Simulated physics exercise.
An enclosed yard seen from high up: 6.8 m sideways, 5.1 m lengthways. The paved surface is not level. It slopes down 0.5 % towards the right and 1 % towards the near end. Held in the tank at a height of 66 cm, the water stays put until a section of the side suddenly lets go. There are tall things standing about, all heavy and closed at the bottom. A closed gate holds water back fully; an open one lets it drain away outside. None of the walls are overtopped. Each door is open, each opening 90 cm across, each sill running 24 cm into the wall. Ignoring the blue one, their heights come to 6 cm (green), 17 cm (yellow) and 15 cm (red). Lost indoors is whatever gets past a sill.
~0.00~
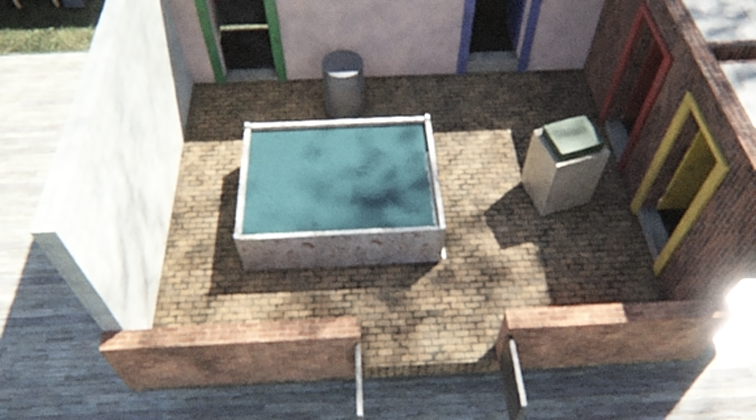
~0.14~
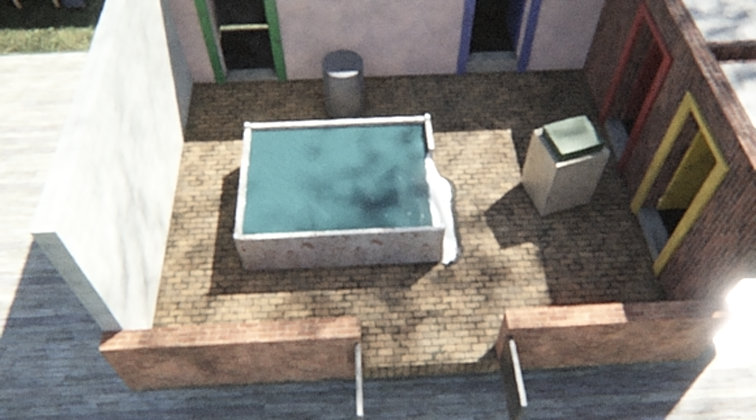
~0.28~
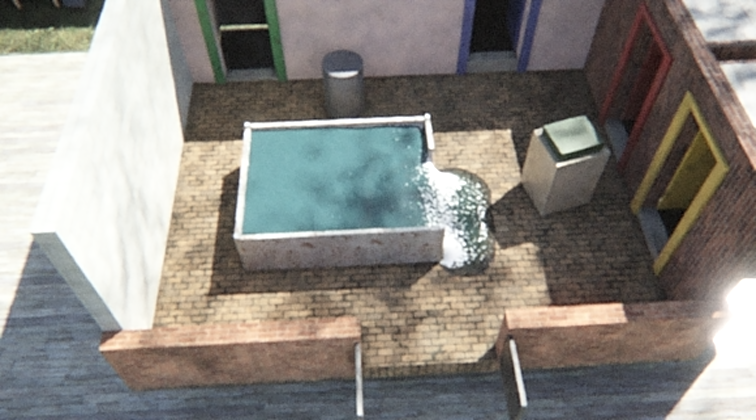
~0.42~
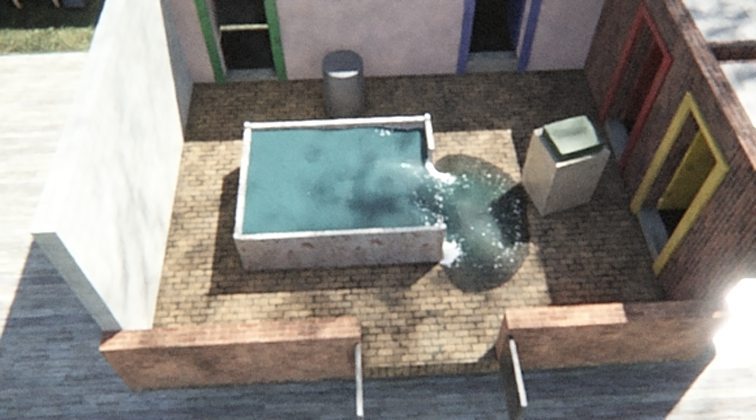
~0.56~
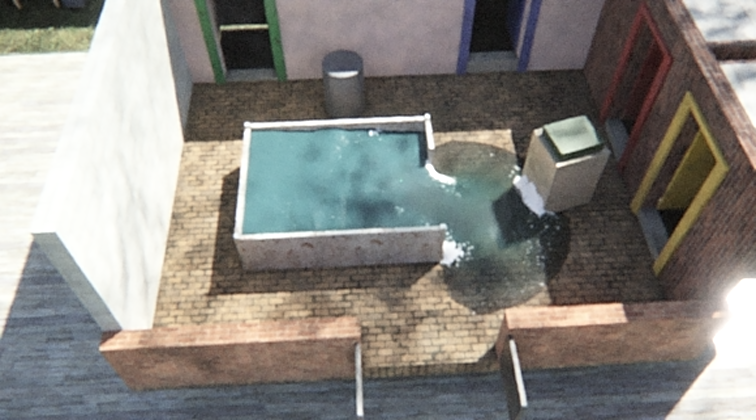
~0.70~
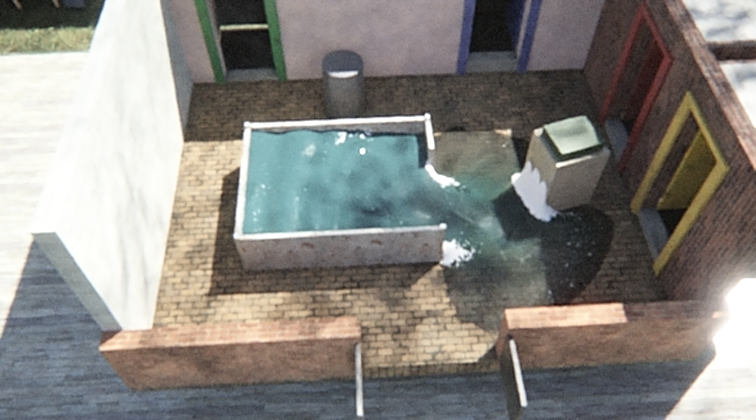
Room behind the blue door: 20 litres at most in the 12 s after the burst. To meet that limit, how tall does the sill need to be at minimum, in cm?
At least 14 cm or so.
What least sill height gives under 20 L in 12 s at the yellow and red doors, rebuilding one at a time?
Some 29 cm for yellow, some 11.5 cm for red.
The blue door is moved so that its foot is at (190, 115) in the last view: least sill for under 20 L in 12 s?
It needs about 10.5 cm.
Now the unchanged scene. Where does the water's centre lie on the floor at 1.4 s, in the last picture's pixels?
Centre of mass: About (393, 210) px.
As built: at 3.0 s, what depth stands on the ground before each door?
Green door 0 cm, yellow door 30 cm, blue door 13 cm, red door 9 cm.
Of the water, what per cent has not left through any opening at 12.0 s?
Roughly 86 percent of the water remains.
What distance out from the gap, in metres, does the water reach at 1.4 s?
Distance from gap: Approx. 3.4 m.
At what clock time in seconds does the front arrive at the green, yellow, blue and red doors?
It gets to green after 5.5 s, yellow after 0.8 s, blue after 2.2 s and red after 1.1 s.
After 1.4 s water covers 30 % of the floor, deepest (44 cm) near (527, 205); it has not reached the blue door.
After 3.0 s water covers 45 % of the floor, deepest (40 cm) near (666, 320); 13 cm at the blue door, 0 litres in over its 25 cm sill.
After 12.0 s water covers 95 % of the floor, deepest (16 cm) near (234, 356); 8 cm at the blue door, 0 litres in over its 25 cm sill.
At the blue door as built, the water arrived by 2.3 s and peaked near 21 cm at 4.4 s.
With a sill of 11.5 cm, 48 litres would have come in within the 12 s; with 15.5 cm, 11 litres. So under 20 litres takes about 14 cm.
